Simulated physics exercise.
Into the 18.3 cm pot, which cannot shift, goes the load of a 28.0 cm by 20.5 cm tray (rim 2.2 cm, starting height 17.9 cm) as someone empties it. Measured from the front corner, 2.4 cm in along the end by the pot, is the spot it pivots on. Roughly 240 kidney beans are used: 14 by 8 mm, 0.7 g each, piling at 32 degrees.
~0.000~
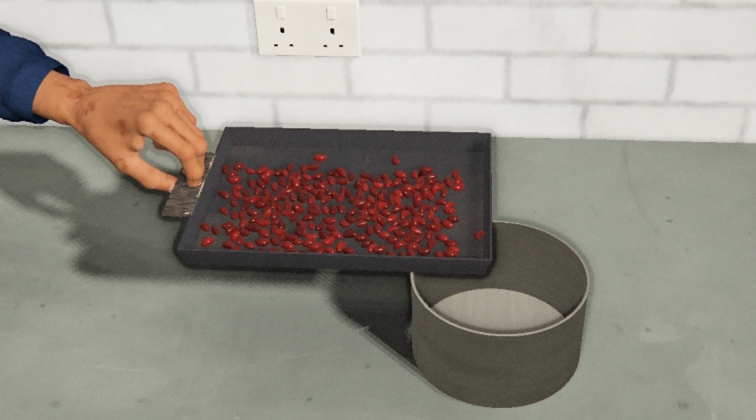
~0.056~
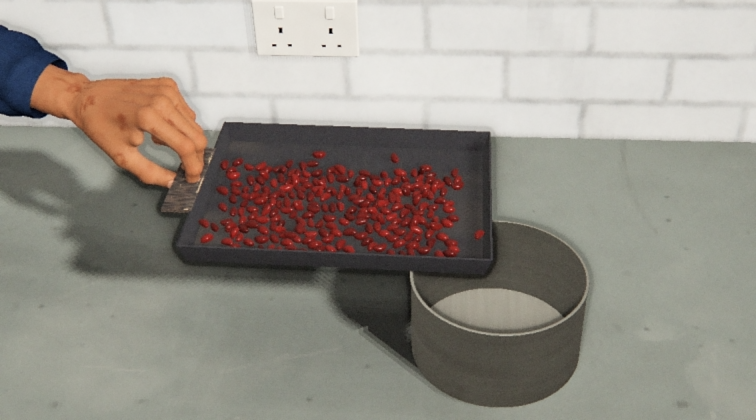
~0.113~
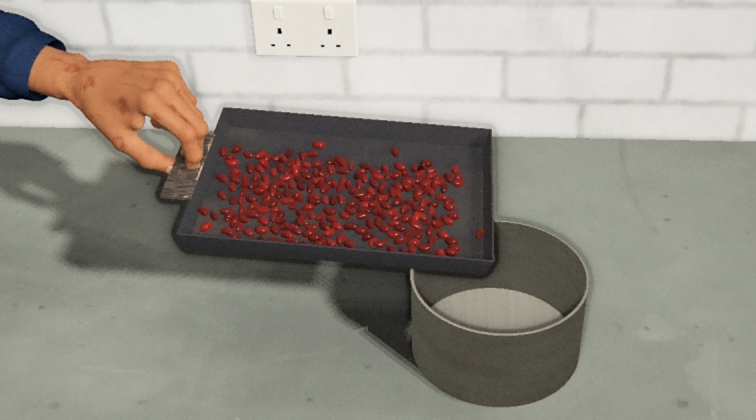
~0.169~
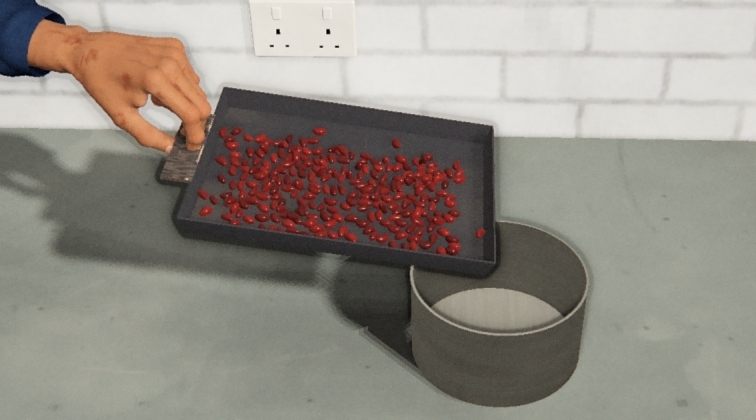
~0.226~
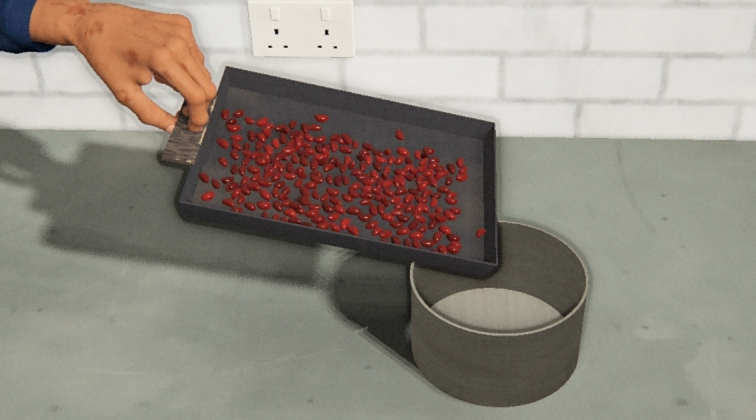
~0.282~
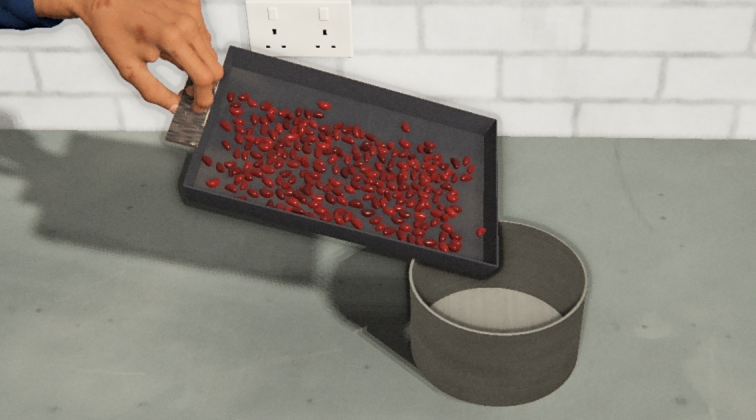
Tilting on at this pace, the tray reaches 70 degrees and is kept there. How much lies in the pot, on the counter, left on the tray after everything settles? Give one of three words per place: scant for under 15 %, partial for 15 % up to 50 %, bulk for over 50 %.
Pot - partial, counter - partial, left on the tray - partial.
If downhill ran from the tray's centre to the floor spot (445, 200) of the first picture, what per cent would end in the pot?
Near 40 percent, give or take.
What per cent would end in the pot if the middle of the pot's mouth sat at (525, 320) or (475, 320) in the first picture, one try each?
Around 70 per cent, then around 60 per cent.
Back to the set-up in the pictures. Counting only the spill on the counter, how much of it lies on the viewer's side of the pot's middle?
I'd put it at around 90 per cent.
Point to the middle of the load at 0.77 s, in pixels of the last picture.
Somewhere about (490, 216) in the last view.
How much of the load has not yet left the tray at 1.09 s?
Estimate: About 40 percent.
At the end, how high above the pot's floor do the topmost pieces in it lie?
Close to 1.5 cm up.
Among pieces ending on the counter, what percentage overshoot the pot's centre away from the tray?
90 %.
After 0.58 s, tilt 45 degrees; the tray holds 100 %, the pot 0 %.
Then, at 0.77 s, tilt 61 degrees; the tray holds 95 %, the pot 0 %.
After 1.09 s, tilt 70 degrees; the tray holds 40 %, the pot 20 %.
By 2.4 s all is still; pot 30 %, counter 35 %, tray 30 %.
